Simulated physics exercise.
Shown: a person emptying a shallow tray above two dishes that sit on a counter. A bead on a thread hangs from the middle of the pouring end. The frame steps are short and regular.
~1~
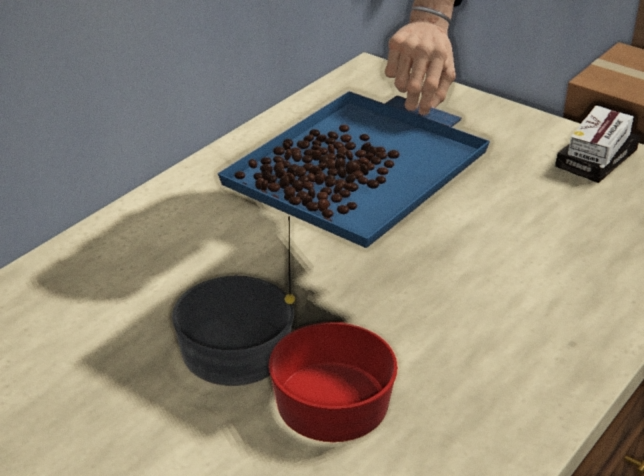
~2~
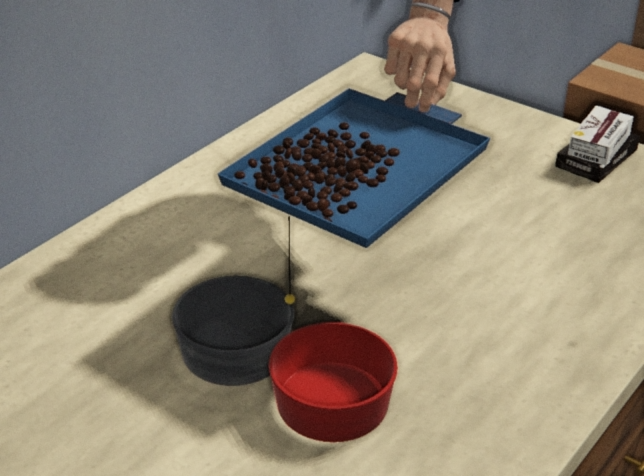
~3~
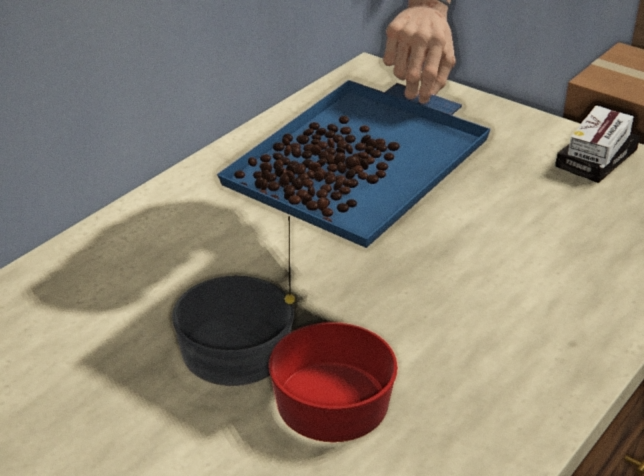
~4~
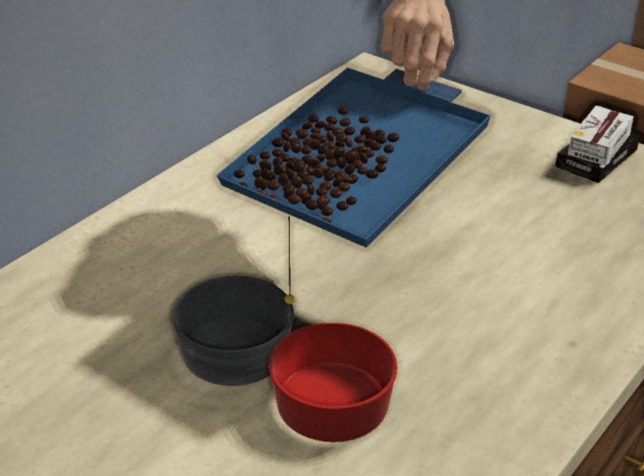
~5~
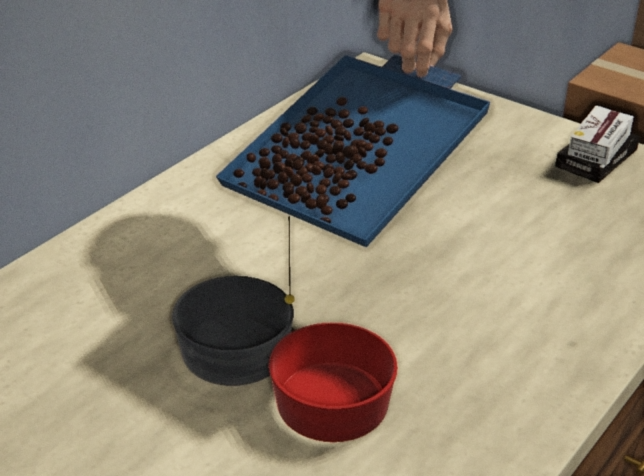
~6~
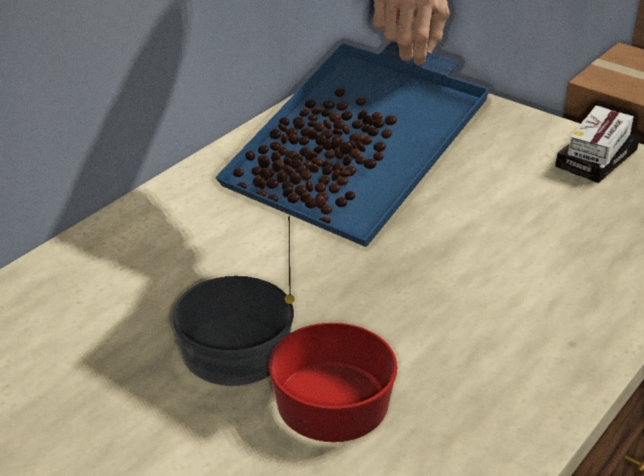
A hand gradually raised the back end of a blue tray of brown chocolate drops, tilting it toward a dark dish and a red one on the counter, while the drops stayed bunched together.
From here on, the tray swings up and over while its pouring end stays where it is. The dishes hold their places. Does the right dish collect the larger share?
My bet is the dish over on the left is left holding more.
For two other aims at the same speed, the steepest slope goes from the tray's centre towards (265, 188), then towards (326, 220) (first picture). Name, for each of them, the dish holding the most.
The leftmost dish, then the rightmost dish.
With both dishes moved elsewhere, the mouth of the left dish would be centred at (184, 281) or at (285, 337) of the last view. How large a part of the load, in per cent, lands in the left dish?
20% for the first placement, 60% for the second.
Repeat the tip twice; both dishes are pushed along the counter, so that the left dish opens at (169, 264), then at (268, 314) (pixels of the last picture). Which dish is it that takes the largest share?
First place: The rightmost dish. Second place: The leftmost dish.
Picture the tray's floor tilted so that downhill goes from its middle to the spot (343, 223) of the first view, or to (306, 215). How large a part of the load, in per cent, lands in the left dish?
Lab note: Try one about 10 %, try two about 50 %.
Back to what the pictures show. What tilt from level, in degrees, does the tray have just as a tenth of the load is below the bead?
Roughly 80 degrees.
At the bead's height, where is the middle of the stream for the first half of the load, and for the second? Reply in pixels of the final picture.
It goes through near (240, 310) first, then near (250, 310).
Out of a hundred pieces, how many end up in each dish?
Split in per cent - left dish 70, right dish 20.
Shortly afterwards, tray tipped steeply; all but a few on the tray; only a few in the air.
Next, tray tipped right over; near a quarter on the tray; a little in the right dish; near a third in the left dish; only a few outside both; near a quarter in the air.
Some moments later, tray tipped past a quarter turn; near a quarter in the right dish; near two thirds in the left dish; a little outside both.
In the end, tray tipped past a quarter turn; near a quarter in the right dish; near two thirds in the left dish; a little outside both.
